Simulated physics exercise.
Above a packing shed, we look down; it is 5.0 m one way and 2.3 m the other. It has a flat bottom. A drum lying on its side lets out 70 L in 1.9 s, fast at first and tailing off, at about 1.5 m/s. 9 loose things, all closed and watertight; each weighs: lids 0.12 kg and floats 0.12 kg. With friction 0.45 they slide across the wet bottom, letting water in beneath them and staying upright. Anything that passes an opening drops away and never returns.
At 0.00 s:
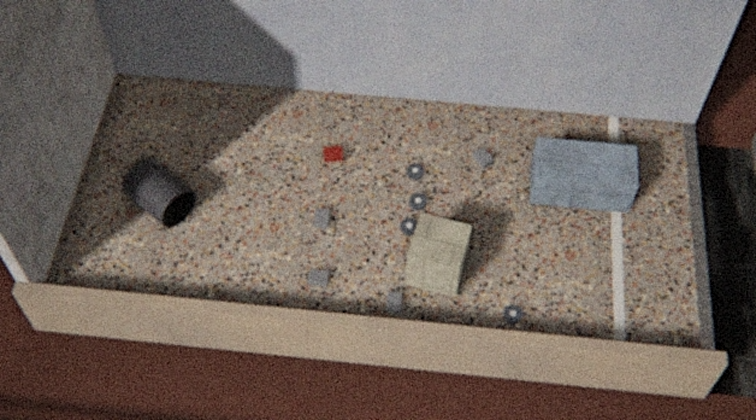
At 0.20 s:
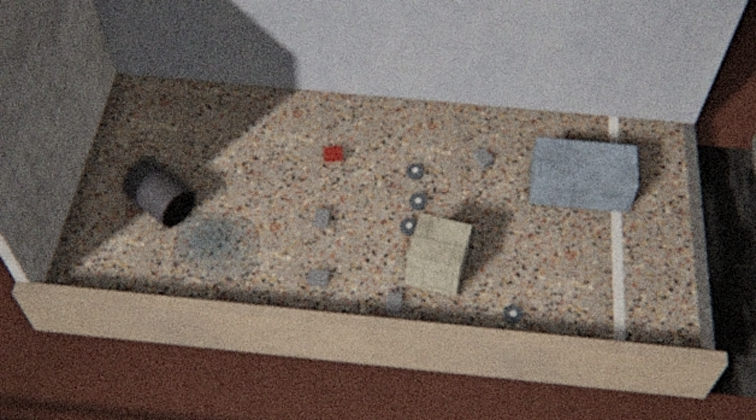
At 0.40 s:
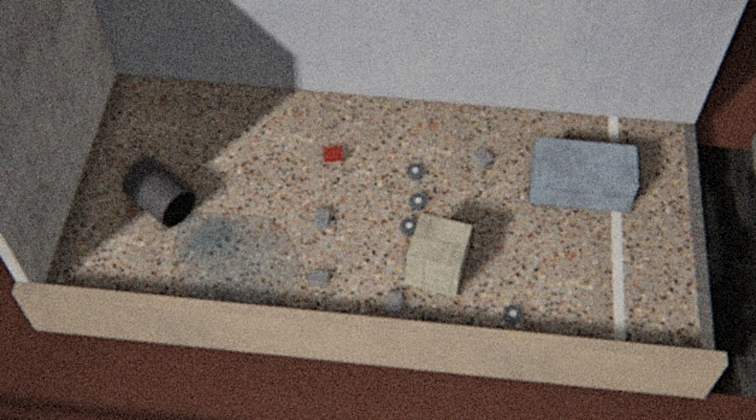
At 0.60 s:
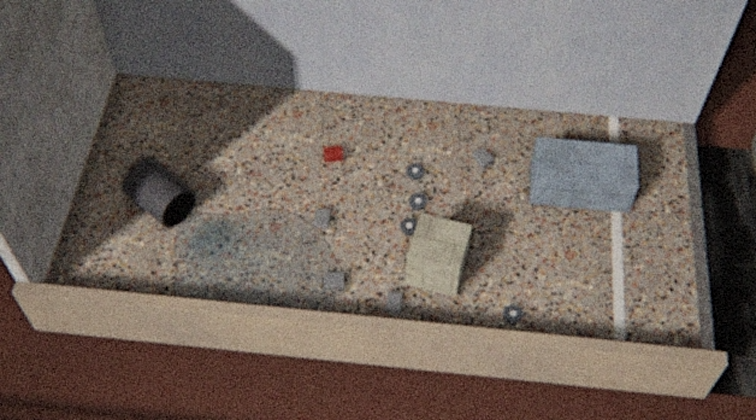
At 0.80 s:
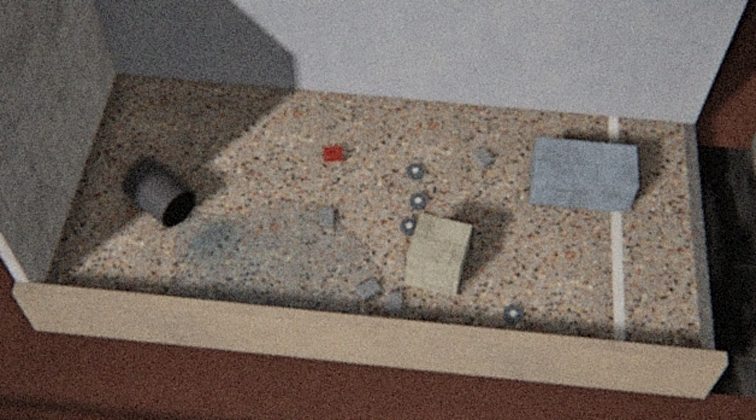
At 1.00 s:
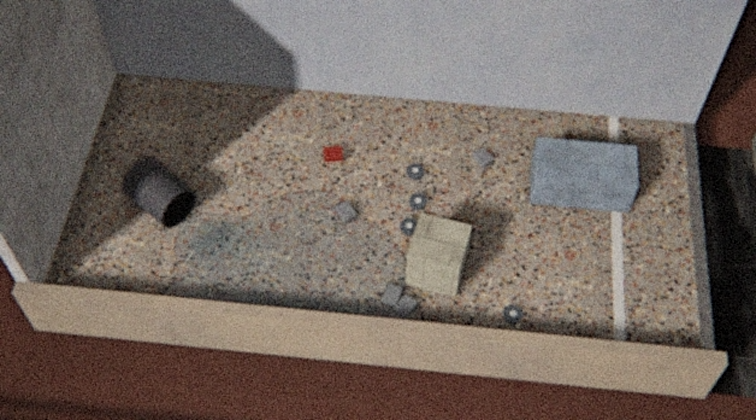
The clip shows a speckled, walled floor where water spreads rightward from a dark drum lying on its side, pushing a small grey block near the front edge to the right, then nudging another behind it; the red piece stays put.
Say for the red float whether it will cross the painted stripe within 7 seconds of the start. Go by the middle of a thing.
I expect it to stay behind the mark.
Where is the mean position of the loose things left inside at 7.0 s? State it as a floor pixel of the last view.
Mean floor pixel: About (520, 143).
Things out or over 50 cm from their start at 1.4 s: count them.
Tally at that time: 3.
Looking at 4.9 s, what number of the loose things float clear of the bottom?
My tally comes to 5.
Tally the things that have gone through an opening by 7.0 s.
The count by then is 3.
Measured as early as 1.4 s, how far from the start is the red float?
About 0 cm by then.
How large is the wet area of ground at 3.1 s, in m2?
Roughly 4.0 m2.
After 1.4 s the red float is near (333, 152), 0.0 m from its start, aground; 0 of 9 are over the mark; 1 afloat.
After 3.1 s the red float is near (333, 152), 0.0 m from its start, aground; 3 of 9 are over the mark; 3 afloat.
After 4.9 s the red float is near (323, 140), 0.2 m from its start, aground; 3 of 9 are over the mark; 5 afloat.
After 7.0 s the red float is near (323, 140), 0.2 m from its start, aground; 3 of 9 are over the mark; 1 afloat.
